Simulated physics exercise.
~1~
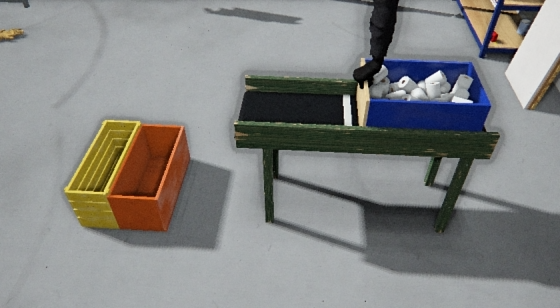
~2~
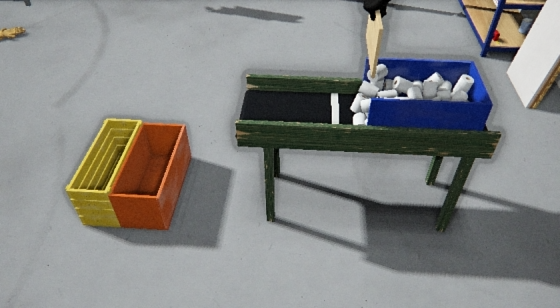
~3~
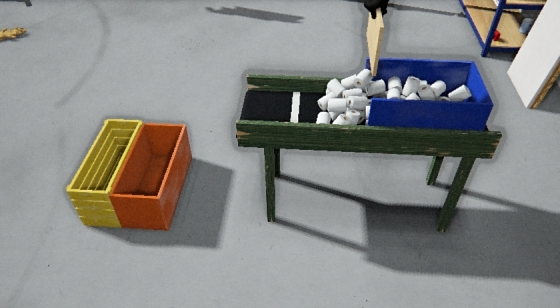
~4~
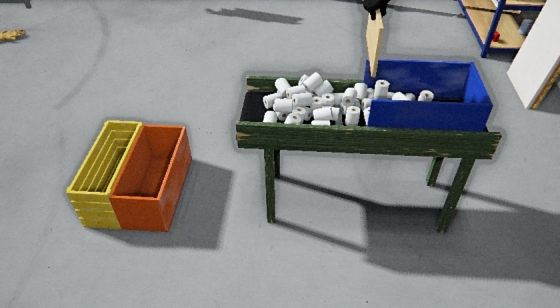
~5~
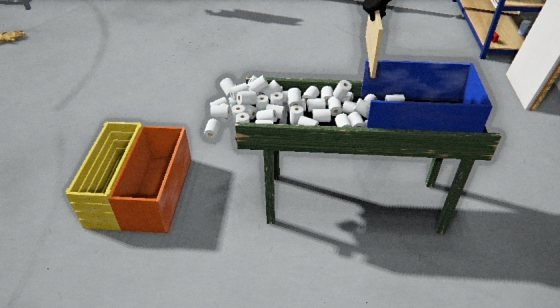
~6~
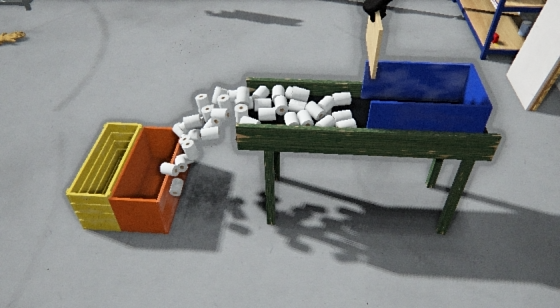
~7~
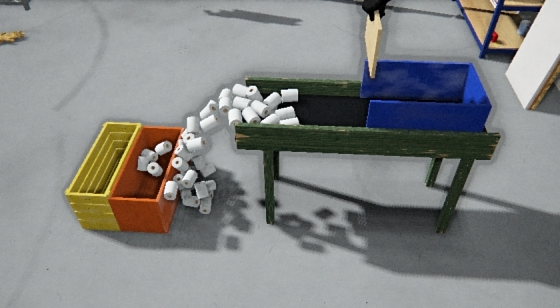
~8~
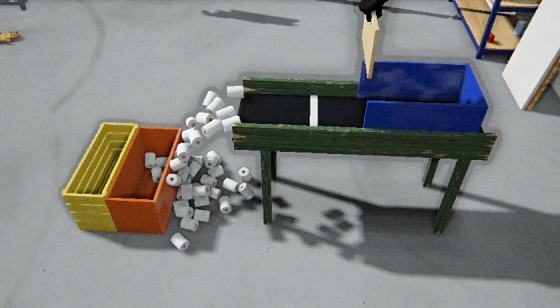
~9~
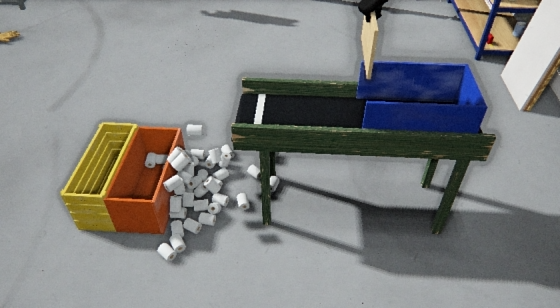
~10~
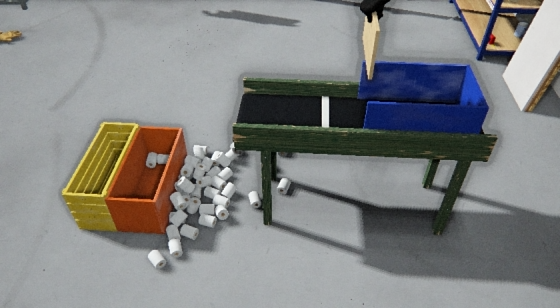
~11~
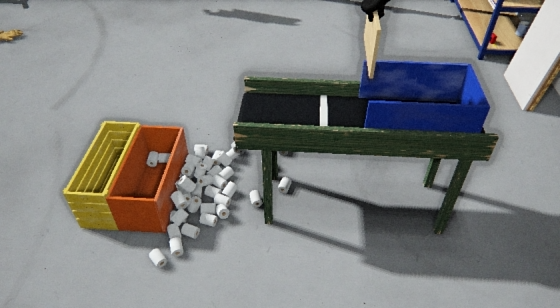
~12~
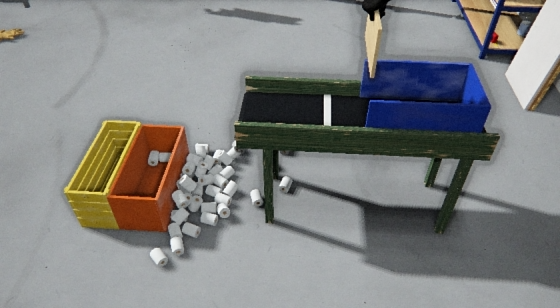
White rolls riding a conveyor left from a blue pen and spilling off, most piling on the floor beside an orange tote.
